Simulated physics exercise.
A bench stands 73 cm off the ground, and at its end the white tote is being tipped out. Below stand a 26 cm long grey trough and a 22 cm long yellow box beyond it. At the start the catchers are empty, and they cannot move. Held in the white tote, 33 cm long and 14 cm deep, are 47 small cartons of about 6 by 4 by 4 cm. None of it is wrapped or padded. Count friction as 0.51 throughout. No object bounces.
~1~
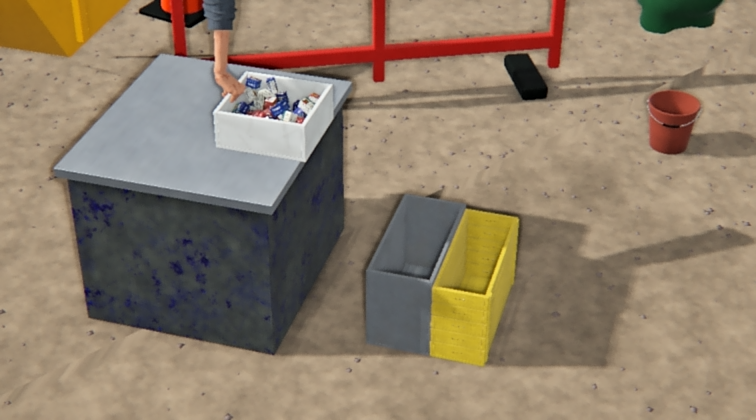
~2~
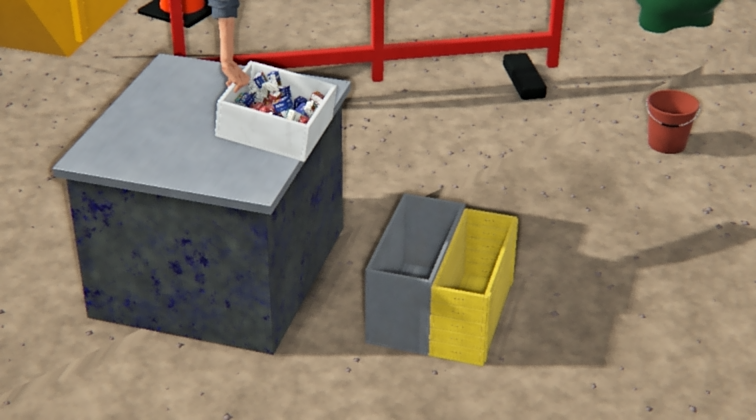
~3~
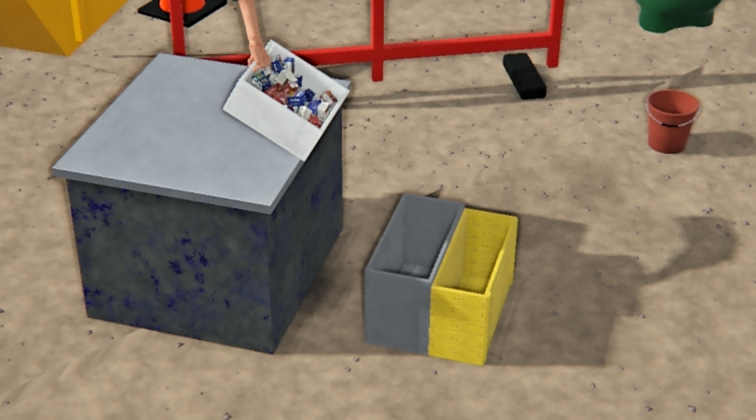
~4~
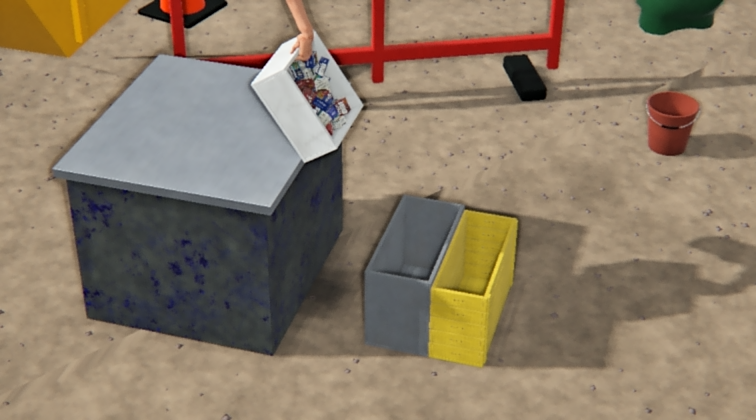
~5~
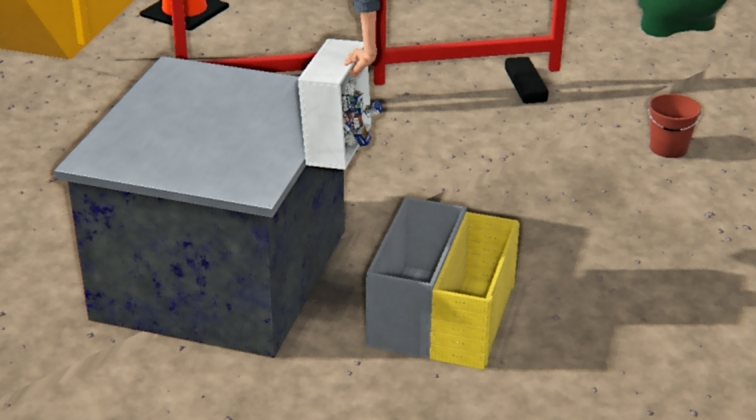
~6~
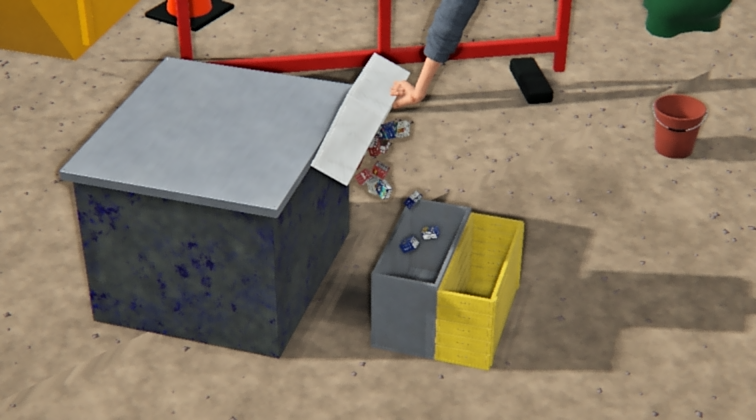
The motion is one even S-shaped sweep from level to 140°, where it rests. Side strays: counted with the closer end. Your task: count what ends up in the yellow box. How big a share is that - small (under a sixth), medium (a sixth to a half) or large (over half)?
A small share.
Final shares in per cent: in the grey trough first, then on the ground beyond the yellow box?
Close to 55 and 0 percent respectively.
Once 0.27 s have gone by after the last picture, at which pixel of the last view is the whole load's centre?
Near (390, 205).
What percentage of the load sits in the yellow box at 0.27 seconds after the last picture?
Close to 0 in a hundred.
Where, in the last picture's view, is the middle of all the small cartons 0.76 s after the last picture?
I'd place it about (416, 305) in the last view.
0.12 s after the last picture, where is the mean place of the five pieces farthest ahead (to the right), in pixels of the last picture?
Their centre is around (433, 268).
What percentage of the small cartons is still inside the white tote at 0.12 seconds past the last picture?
About 55 %, still inside.
Then, 0.12 s after the last picture, tilt 127°; 27 still in the white tote, 5 in the grey trough and 15 in the air.
Then, 0.27 s after the last picture, tilt 137°; 8 still in the white tote, 17 in the grey trough and 22 in the air.
Then, 0.49 s after the last picture, tilt 140°; 25 in the grey trough, 5 on the ground short of the grey trough and 17 in the air.
When it is over (0.76 s after the last picture), 27 in the grey trough and 20 on the ground short of the grey trough. Asked share, 0 of 47, 0 per cent.
